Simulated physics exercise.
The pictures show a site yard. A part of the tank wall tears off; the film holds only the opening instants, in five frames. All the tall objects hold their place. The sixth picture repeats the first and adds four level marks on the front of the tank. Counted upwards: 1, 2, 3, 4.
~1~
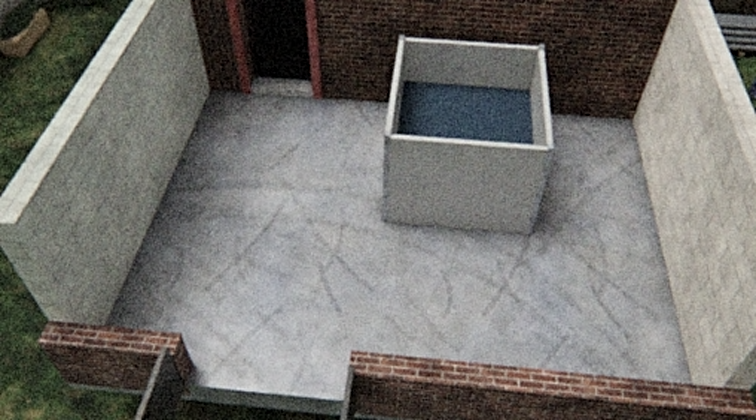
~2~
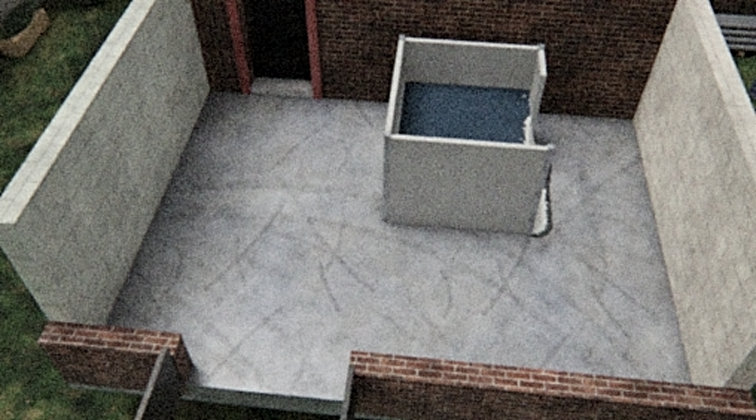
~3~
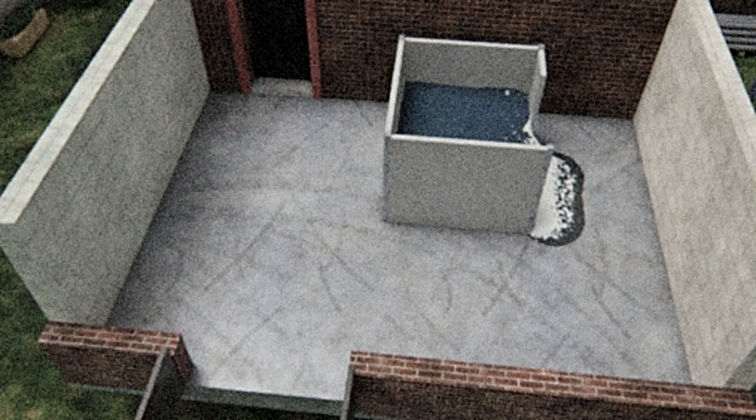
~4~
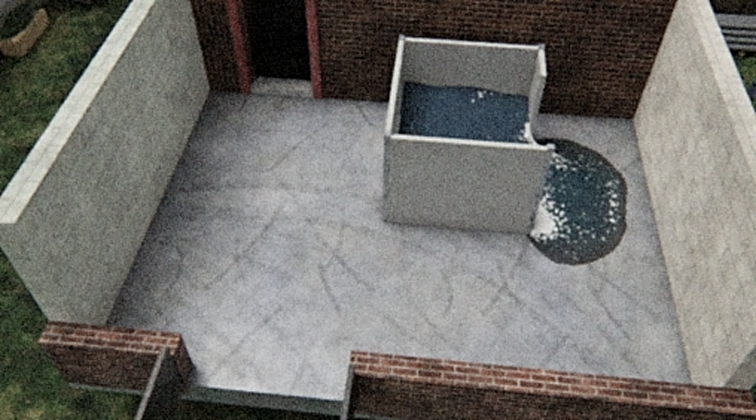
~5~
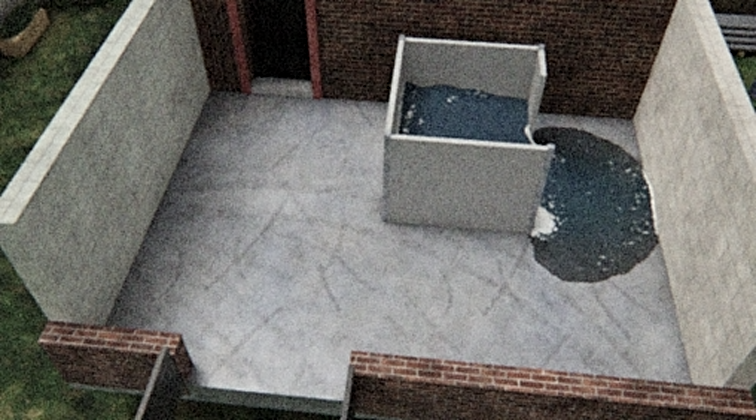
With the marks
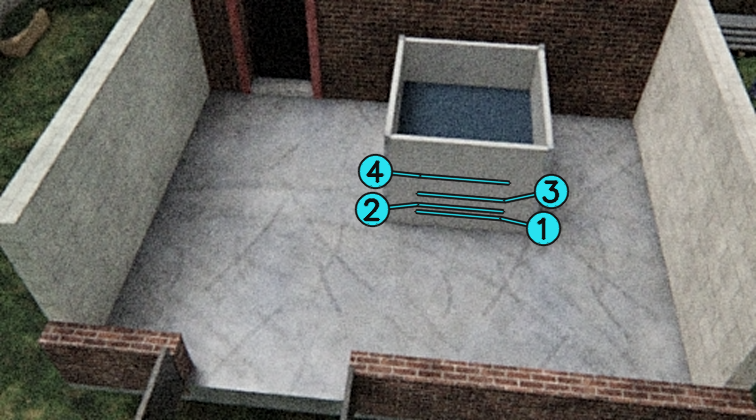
A walled concrete yard with a square water tank, its right side breaking open and dark water spreading across the floor rightward.
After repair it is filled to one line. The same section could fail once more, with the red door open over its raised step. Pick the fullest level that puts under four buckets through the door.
Use mark 4.
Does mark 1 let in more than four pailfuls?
No, that is safe.
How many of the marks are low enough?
All four.
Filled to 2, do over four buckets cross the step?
No.
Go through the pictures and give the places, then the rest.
Water in the tank at rest, its middle at (464, 129); foot of the red doorway at (283, 95); open gate at (265, 339), in the first frame.
In the second frame, 1 % of the ground under water, visible out to (536, 202).
In the third frame, 4 % of the ground under water, visible out to (567, 233).
In the fourth frame, 8 % of the ground under water, visible out to (620, 183).
In the fifth frame, 13 % of the ground under water, visible out to (641, 168).
In cyan, 1 at (458, 215); 2 at (459, 208); 3 at (461, 197); 4 at (463, 179); from the bottom up 1, 2, 3, 4.
For mark 1, nothing gets over.
For mark 2, nothing gets over.
For mark 3, nothing gets over.
For mark 4, a bucket or two gets in.
